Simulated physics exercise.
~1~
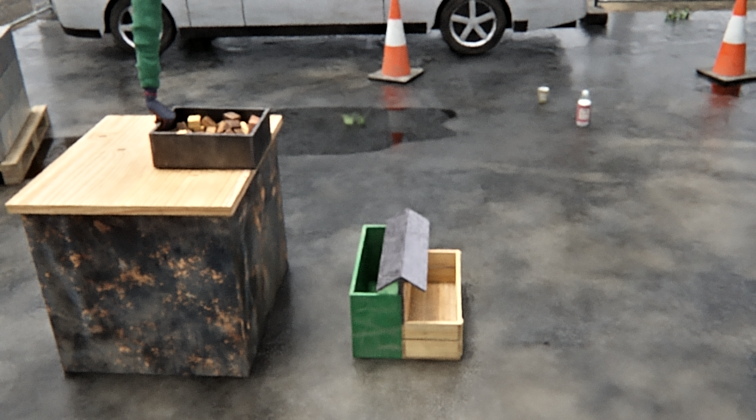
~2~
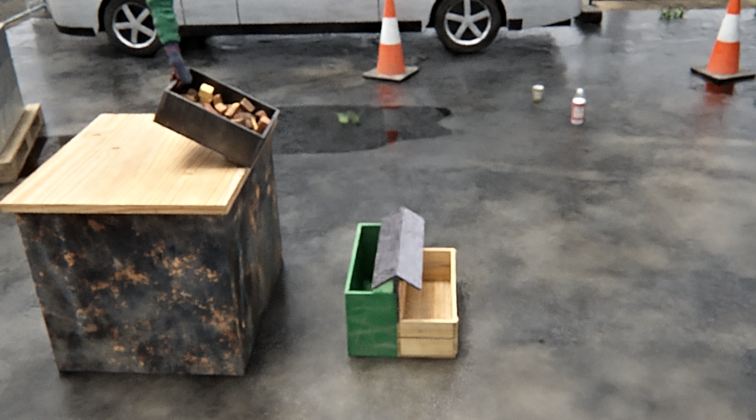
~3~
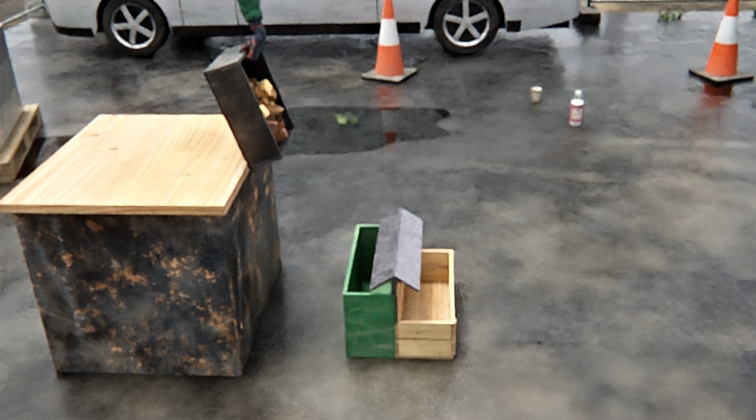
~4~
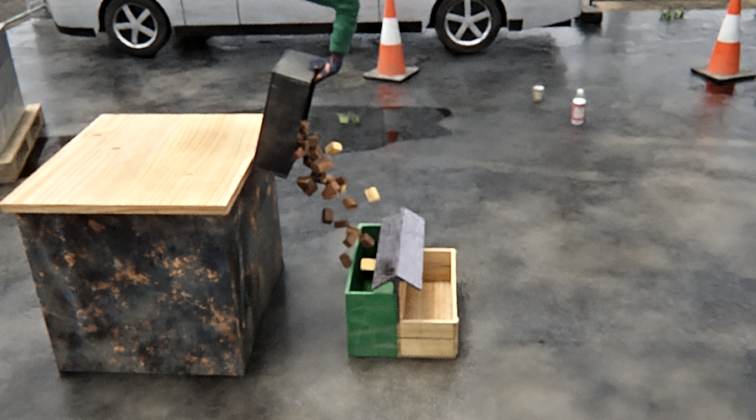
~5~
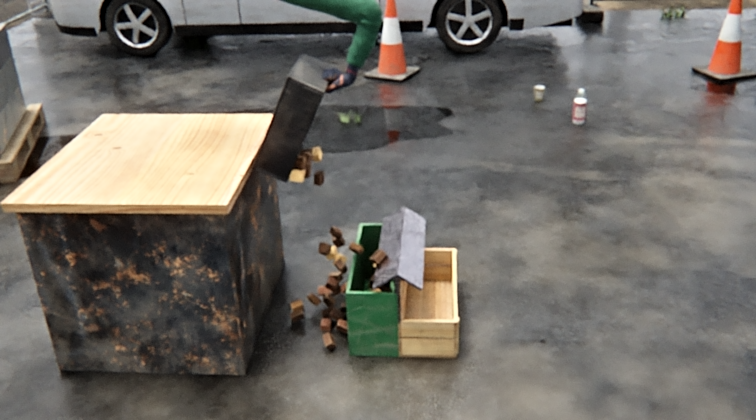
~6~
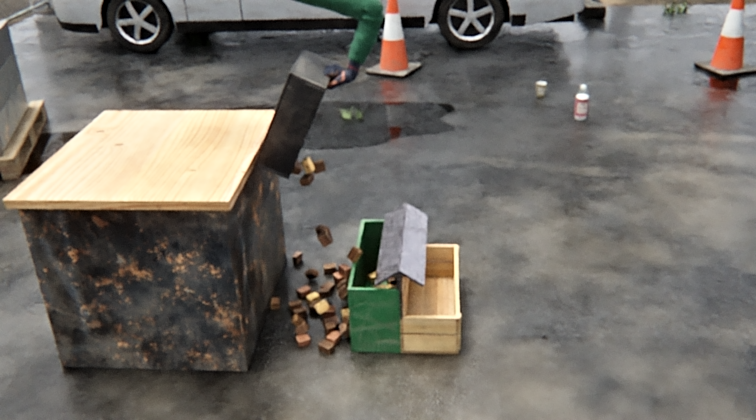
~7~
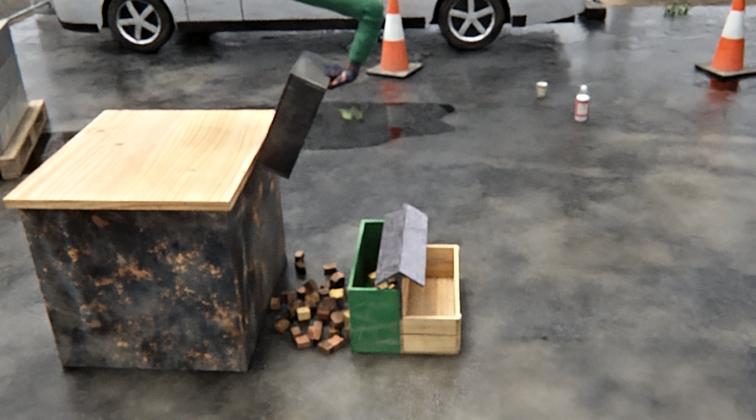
On wet pavement near a parked vehicle, a green-sleeved arm tipped a black box over the edge of a bench, spilling wooden blocks rightward; some landed in the green tote, but more piled on the ground beside it, leaving the wooden trough empty.
